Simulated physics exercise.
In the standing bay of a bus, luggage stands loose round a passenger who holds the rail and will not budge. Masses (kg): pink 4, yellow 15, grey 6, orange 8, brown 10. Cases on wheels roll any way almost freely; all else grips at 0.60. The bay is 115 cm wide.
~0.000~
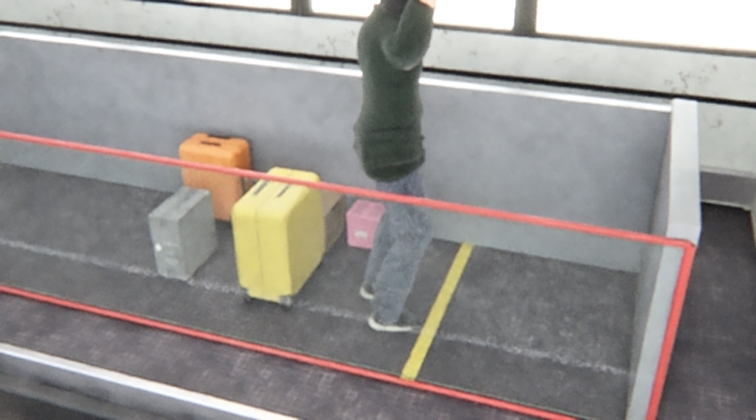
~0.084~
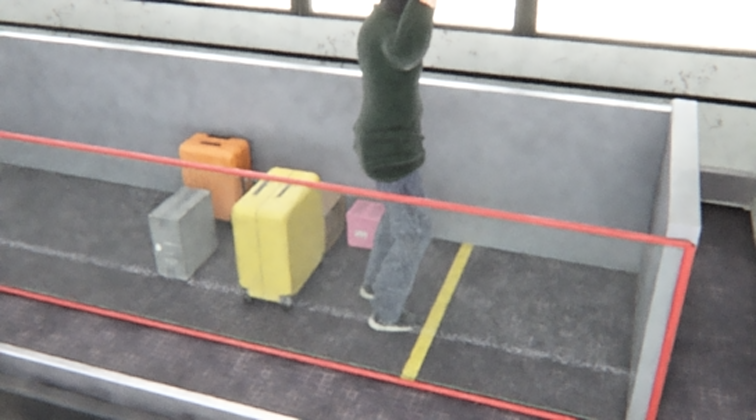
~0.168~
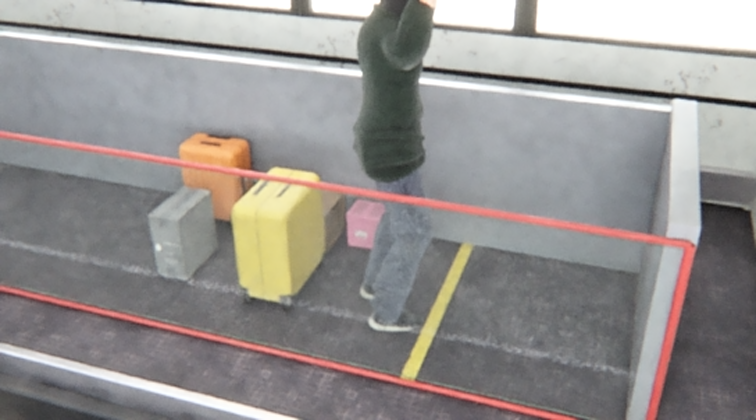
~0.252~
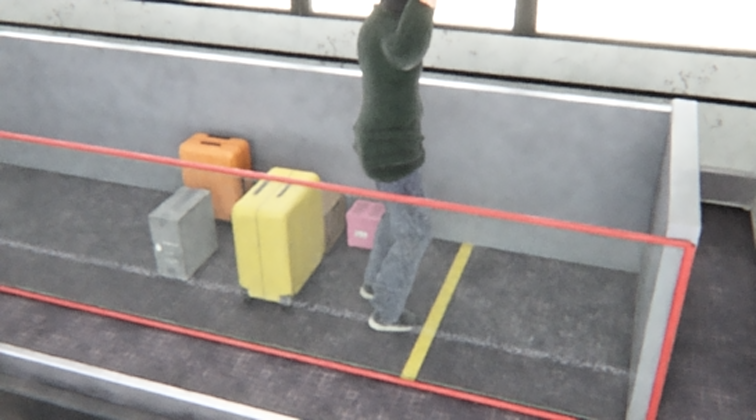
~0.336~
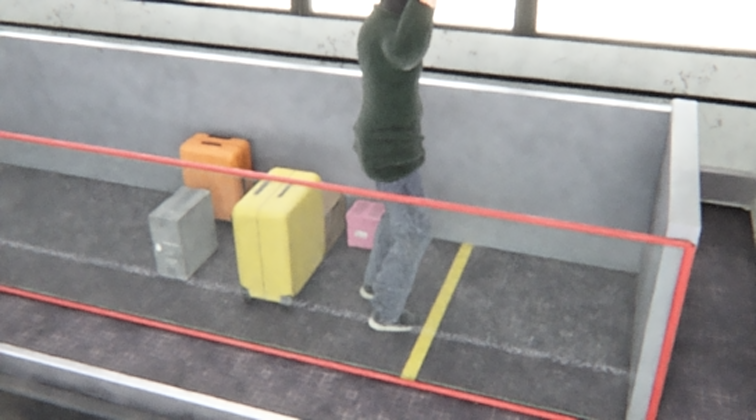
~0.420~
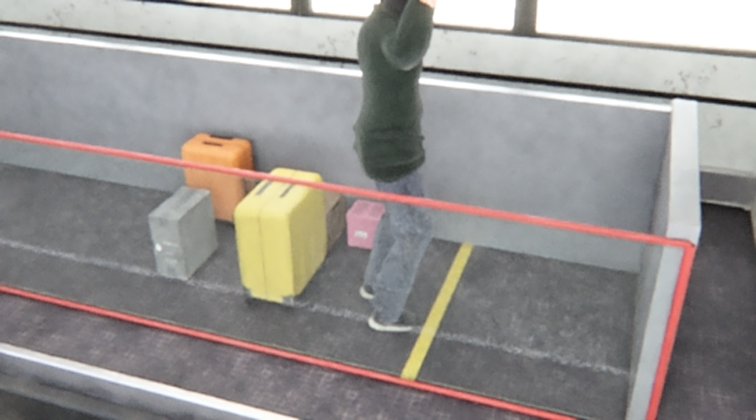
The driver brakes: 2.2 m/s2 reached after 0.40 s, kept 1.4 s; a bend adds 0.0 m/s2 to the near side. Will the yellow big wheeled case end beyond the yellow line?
The yellow big wheeled case halts before the yellow line.
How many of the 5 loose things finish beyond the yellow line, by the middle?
0 of them.
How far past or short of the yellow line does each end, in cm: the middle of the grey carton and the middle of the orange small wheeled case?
Grey carton 140 short, orange small wheeled case 120 short.
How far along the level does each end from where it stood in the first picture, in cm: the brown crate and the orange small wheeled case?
Brown crate 5, orange small wheeled case 20.
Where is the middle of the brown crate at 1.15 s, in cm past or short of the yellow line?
About 85 cm short of it.
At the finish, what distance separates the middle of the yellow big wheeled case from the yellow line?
Some 35 cm short of it.
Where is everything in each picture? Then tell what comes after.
In the first frame, yellow big wheeled case (281, 239), orange small wheeled case (219, 182).
In the second frame, yellow big wheeled case (281, 239), orange small wheeled case (219, 182).
In the third frame, yellow big wheeled case (281, 239), orange small wheeled case (219, 182).
In the fourth frame, yellow big wheeled case (281, 239), orange small wheeled case (219, 182).
In the fifth frame, yellow big wheeled case (282, 239), orange small wheeled case (219, 182).
In the sixth frame, yellow big wheeled case (284, 239), orange small wheeled case (221, 182).
After 0.75 s the yellow big wheeled case is 63 cm short of the yellow line, tilted 0°, near (312, 245) in the last picture's view; the orange small wheeled case 125 cm short of the yellow line, tilted 0°.
After 1.15 s the yellow big wheeled case is 43 cm short of the yellow line, tilted 0°, near (344, 259) in the last picture's view; the orange small wheeled case 120 cm short of the yellow line, tilted 0°.
After 1.65 s the yellow big wheeled case is 37 cm short of the yellow line, tilted 0°, near (348, 274) in the last picture's view; the orange small wheeled case 120 cm short of the yellow line, tilted 0°.
At rest, 2.5 s, pink tub stops short of the yellow line; yellow big wheeled case stops short of the yellow line; grey carton stops short of the yellow line; orange small wheeled case stops short of the yellow line; brown crate stops short of the yellow line.
